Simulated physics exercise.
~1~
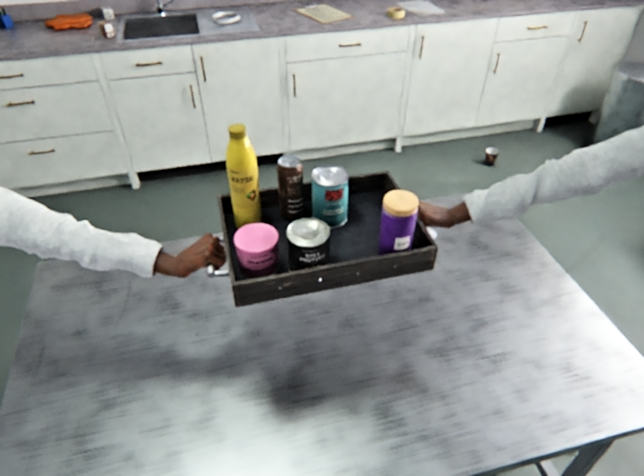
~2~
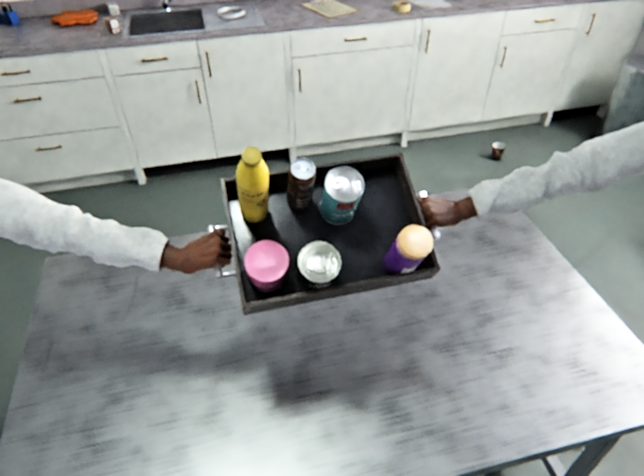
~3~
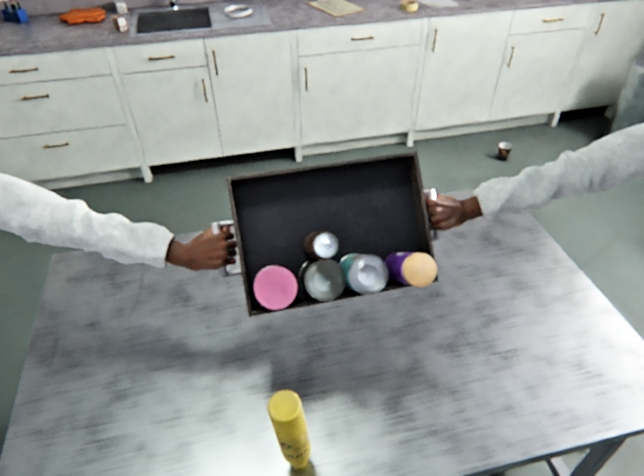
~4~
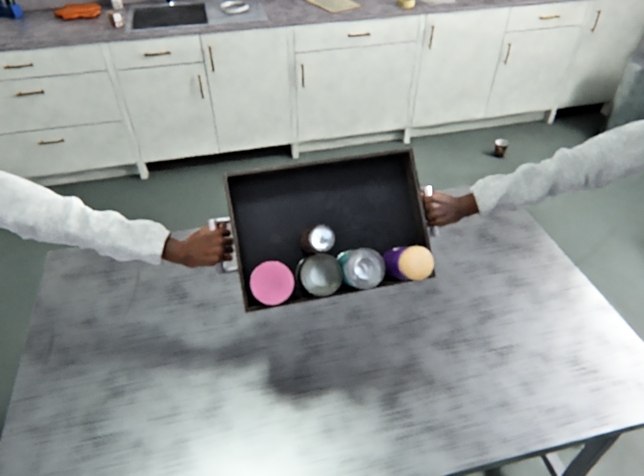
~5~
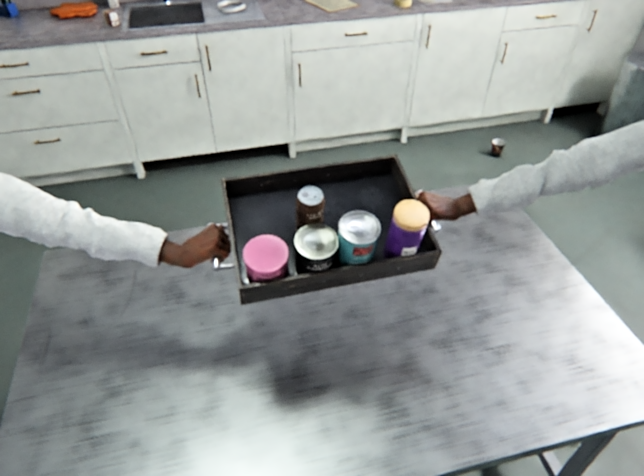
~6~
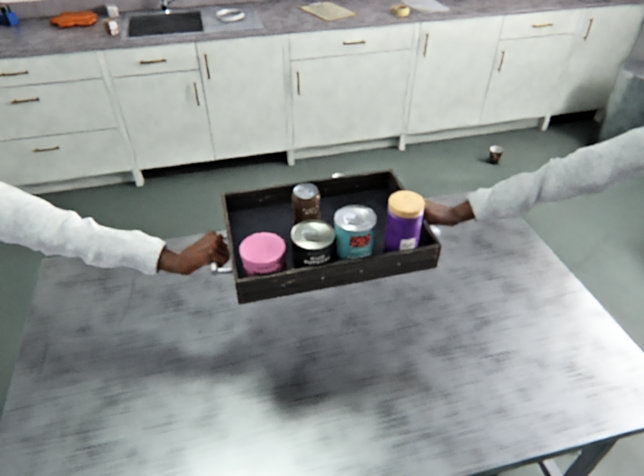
A dark crate held by two hands above a table tipped steeply toward the viewer, and its yellow bottle fell out over the near side while some cans slid forward; the crate was then levelled with the other five containers still upright inside.
